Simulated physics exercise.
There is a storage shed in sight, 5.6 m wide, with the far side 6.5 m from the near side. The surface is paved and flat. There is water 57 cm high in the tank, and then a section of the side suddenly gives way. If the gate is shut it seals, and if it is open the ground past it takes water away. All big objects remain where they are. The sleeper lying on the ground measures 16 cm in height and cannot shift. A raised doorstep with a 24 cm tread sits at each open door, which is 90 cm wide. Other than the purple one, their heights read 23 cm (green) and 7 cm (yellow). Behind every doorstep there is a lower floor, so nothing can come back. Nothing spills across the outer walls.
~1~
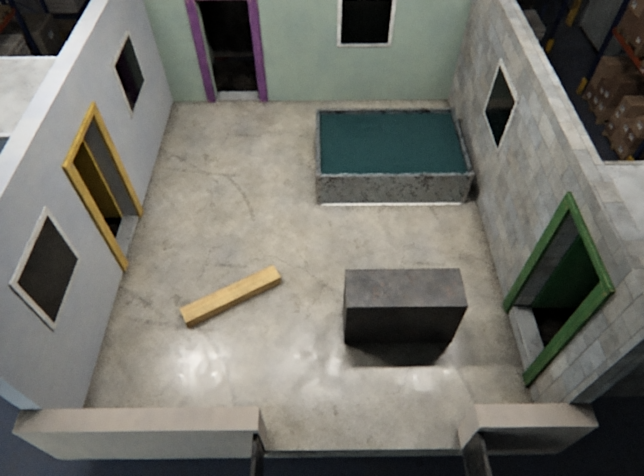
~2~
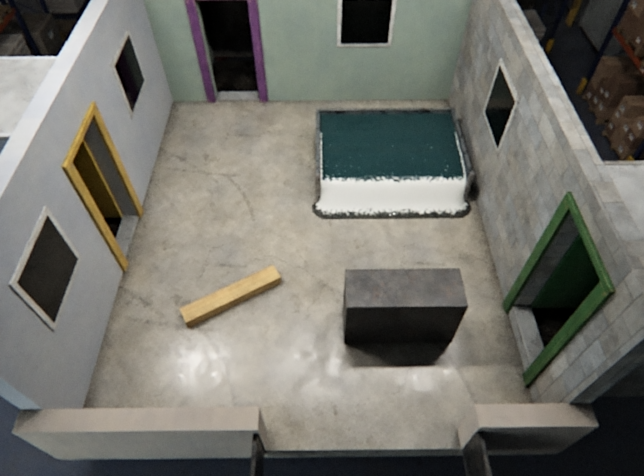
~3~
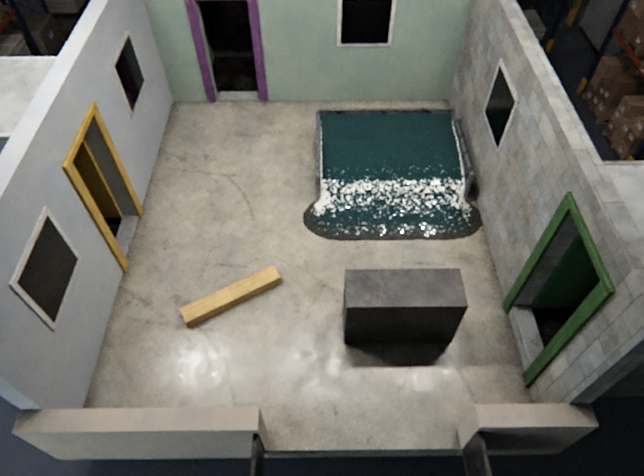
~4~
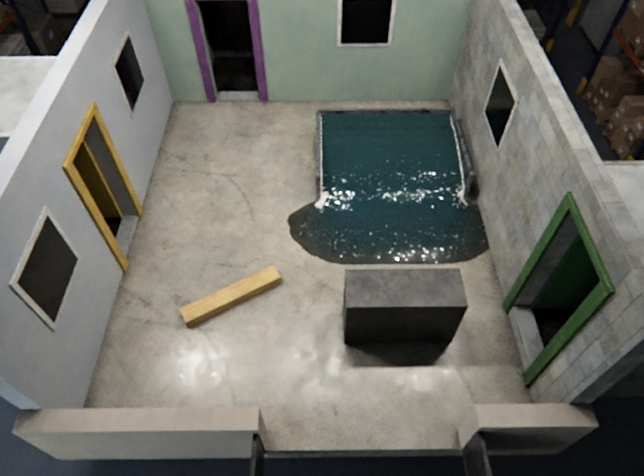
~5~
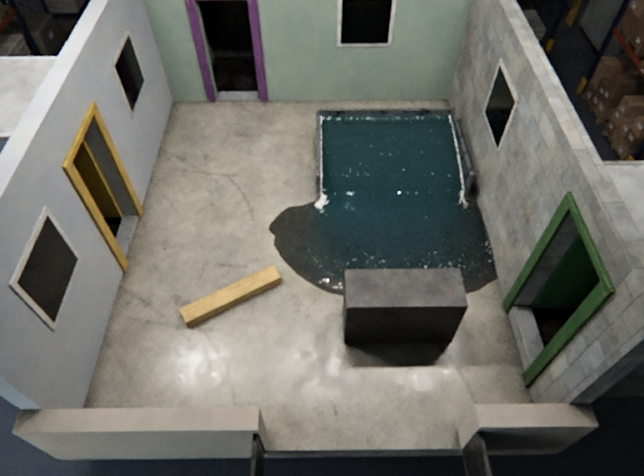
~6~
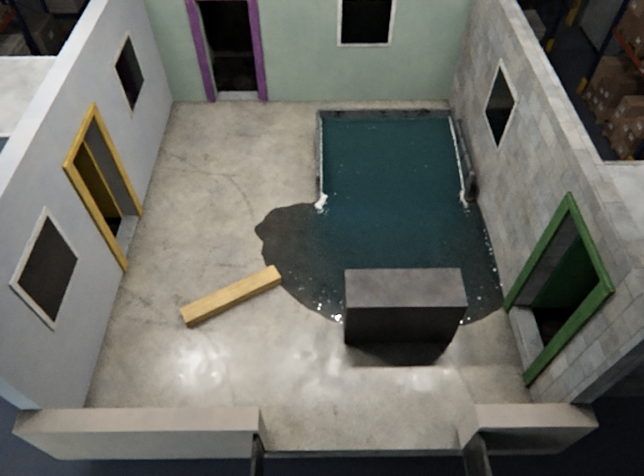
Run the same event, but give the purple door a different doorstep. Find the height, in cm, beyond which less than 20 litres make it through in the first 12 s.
I would say 7.5 cm.
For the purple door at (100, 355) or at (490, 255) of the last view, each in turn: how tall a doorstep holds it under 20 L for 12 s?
Around 13.5 and 15 cm respectively.
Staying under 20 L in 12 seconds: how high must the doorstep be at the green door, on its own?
Door green, min height approx. 18 cm.
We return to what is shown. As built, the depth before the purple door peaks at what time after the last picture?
It peaks around 7.0 s.
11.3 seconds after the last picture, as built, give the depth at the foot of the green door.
Some 5.5 centimetres.
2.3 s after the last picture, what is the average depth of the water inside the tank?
The average depth is some 10 cm.
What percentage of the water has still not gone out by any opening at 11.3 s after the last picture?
Water still present: Approx. 78 %.
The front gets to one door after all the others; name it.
Last: Purple.
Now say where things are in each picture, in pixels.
The first frame shows the tank at (389, 144) is whole and still, 57 cm deep; the purple door at (231, 56) is dry.
In the second frame, the front is at (323, 214), 0.3 m from the gap at (392, 194); 0.6 m2 of floor is wet, 57 cm left at the back.
In the third frame, water pours out at (391, 196) and has run 0.7 m, to (346, 237); about 11 cm deep outside, 57 cm at the back.
In the fourth frame, water pours out at (391, 196) and has run 1.2 m, to (335, 258); about 9 cm deep outside, 55 cm at the back.
In the fifth frame, the front is at a hidden place, 1.8 m from the gap at (391, 196); 5.0 m2 of floor is wet, 48 cm left at the back.
In the sixth frame, the front is at a hidden place, 2.2 m from the gap at (391, 196); 6.3 m2 of floor is wet, 48 cm left at the back; 3.3 m in a straight line remain to the purple door at (231, 56).
Then, 0.7 s after the last picture water covers 30 % of the floor, deepest (39 cm) near (391, 299); it has not reached the purple door.
Then, 2.3 s after the last picture water covers 55 % of the floor, deepest (30 cm) near (92, 431); it has not reached the purple door.
Then, 11.3 s after the last picture water covers 95 % of the floor, deepest (12 cm) near (421, 99); 6 cm at the purple door, 38 litres in over its 6 cm doorstep.
At the purple door as built, the water peaked near 11 cm, 6.9 s after the last picture.
Run again over the same 12 s with other heights there, 31 litres in over 6.5 cm, 13 litres over 8.5 cm. The limit of 20 litres is kept from about 7.5 cm up.
